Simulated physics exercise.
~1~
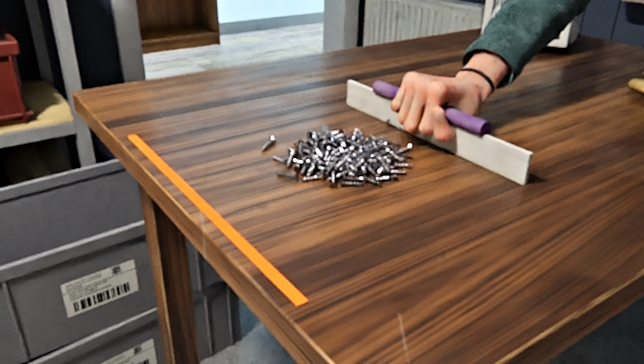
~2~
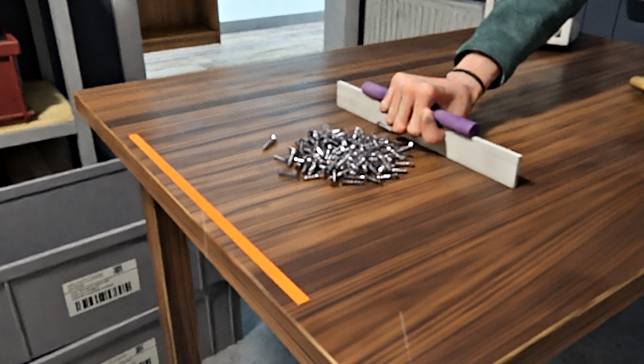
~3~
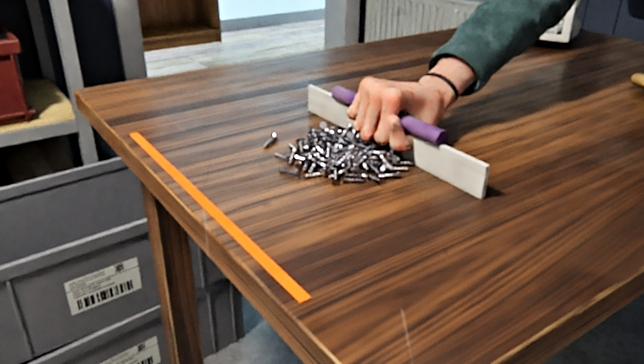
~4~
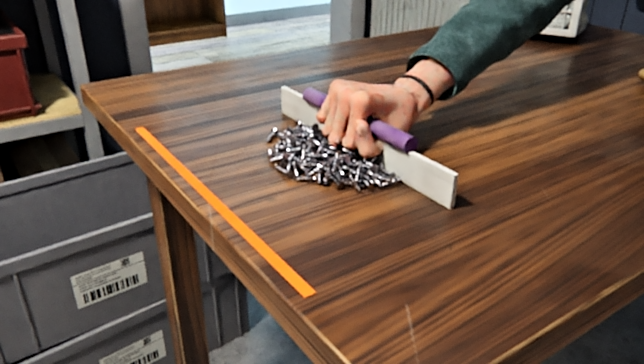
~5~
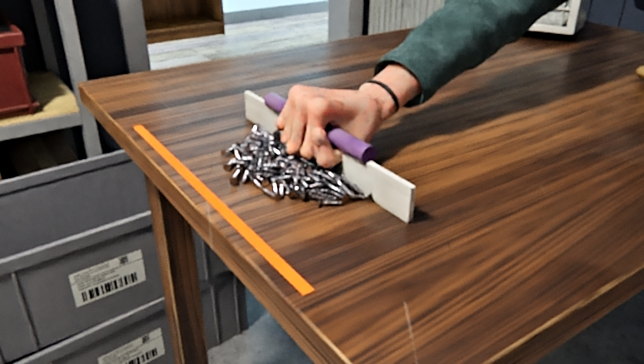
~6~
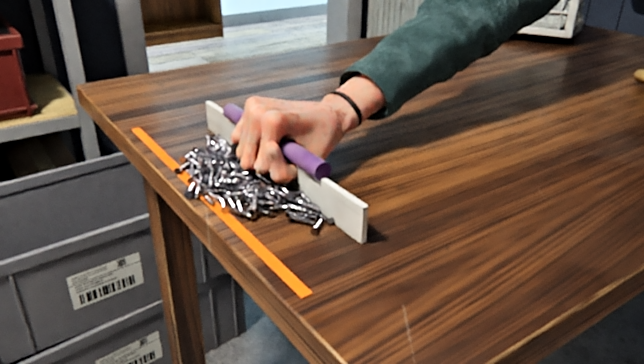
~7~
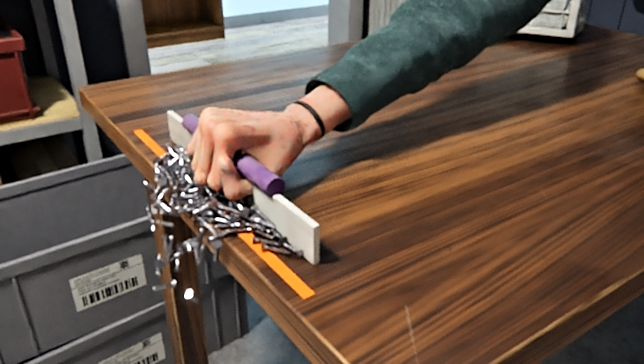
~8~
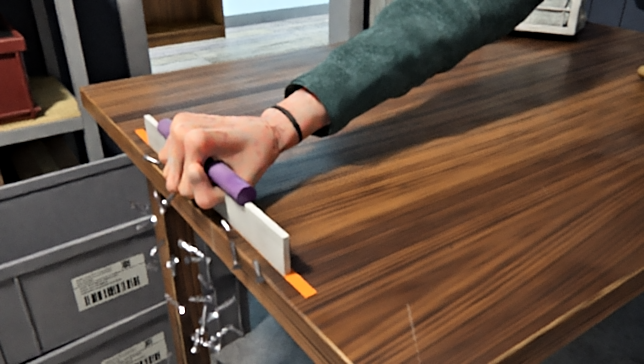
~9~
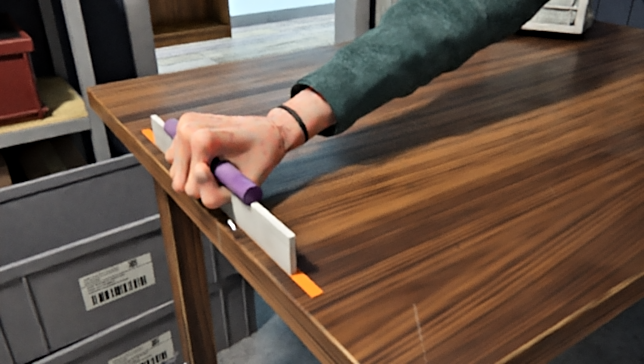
A hand gripping a white scraper with a purple handle pushed a heap of small metallic pieces leftward across a wooden table, sending nearly all of them spilling over the edge before the scraper stopped at the orange tape.
